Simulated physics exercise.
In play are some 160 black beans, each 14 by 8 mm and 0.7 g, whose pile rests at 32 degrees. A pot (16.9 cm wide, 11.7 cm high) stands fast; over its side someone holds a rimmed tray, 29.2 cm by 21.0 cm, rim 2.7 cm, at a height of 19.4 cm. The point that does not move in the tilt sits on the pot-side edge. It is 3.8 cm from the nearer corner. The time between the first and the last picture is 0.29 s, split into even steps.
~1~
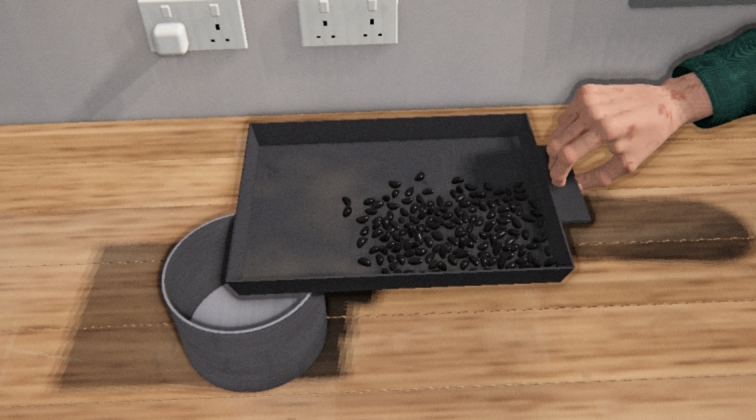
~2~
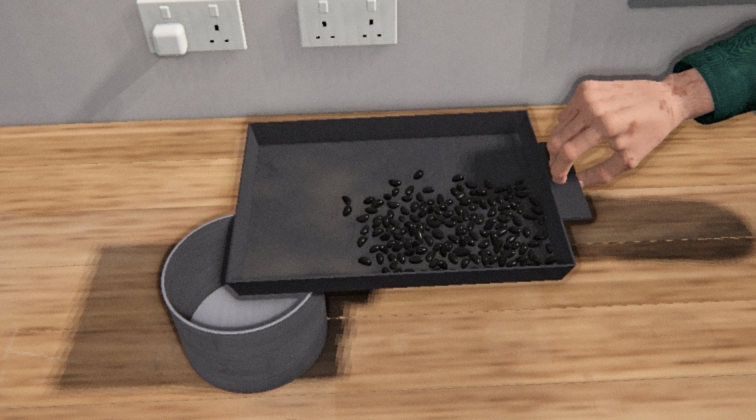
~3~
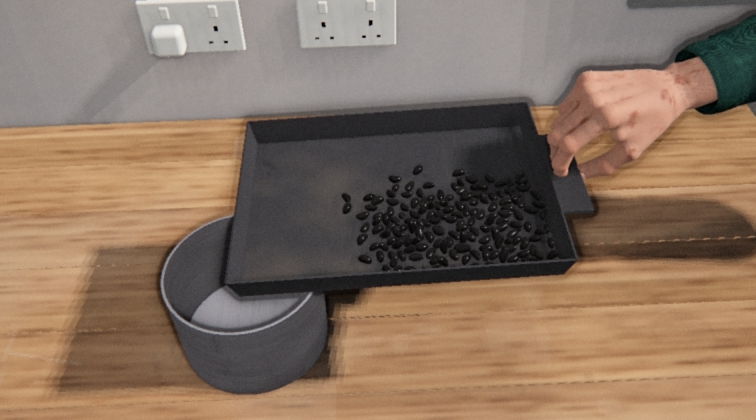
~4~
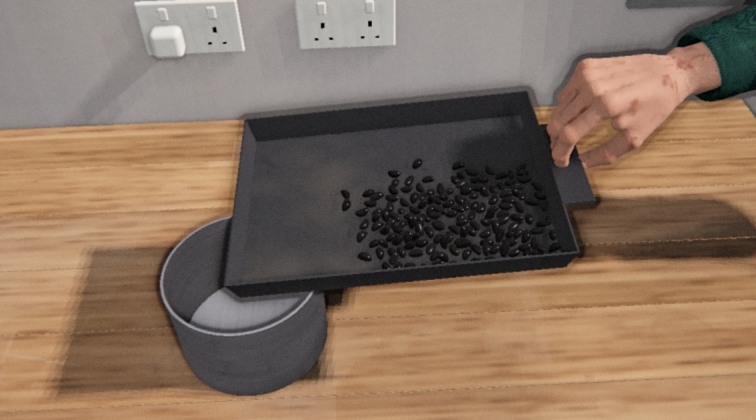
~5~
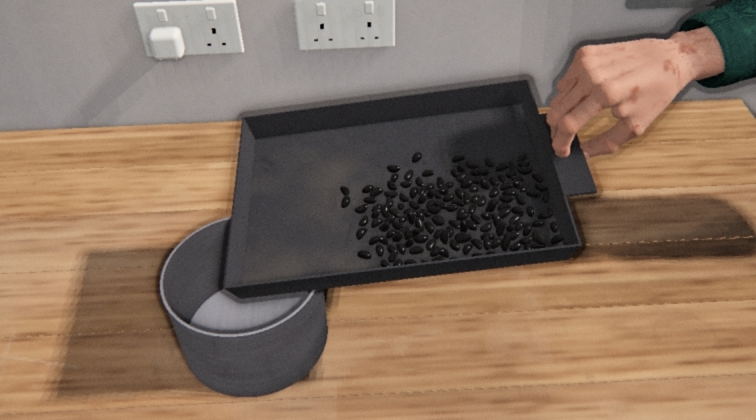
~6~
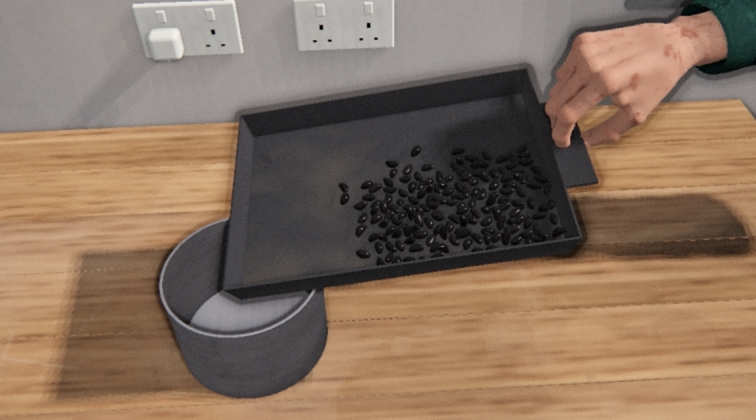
On a wooden counter, a hand slowly raises the right side of a tray of black beans.
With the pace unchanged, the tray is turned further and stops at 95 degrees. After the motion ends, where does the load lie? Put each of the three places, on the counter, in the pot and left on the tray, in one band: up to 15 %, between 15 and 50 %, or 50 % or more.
Counter: 50 % or more; pot: Up to 15 %; tray: Up to 15 %.
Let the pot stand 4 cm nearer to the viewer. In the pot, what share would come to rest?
Close to 65 per cent, then.
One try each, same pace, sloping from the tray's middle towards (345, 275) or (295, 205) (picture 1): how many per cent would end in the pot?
Around 0 % for the first direction, around 75 % for the second.
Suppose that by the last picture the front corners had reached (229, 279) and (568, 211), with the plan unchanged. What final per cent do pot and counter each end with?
Pot 65 % / counter 35 %.
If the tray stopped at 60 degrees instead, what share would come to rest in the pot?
That would be around 0 percent.
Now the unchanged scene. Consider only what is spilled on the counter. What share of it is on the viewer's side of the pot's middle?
I'd put it at around 100 per cent.
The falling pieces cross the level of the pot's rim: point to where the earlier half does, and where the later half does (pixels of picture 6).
Early: About (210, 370); late: About (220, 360).
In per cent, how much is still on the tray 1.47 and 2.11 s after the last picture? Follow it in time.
90 then 5.
Then, 0.88 s after the last picture, tilt 50 degrees; the tray holds 100 %, the pot 0 %.
Then, 1.47 s after the last picture, tilt 76 degrees; the tray holds 90 %, the pot 0 %.
Then, 2.11 s after the last picture, tilt 95 degrees; the tray holds 5 %, the pot 0 %.
In the end, counter 100 %, pot 0 %, tray 0 %.
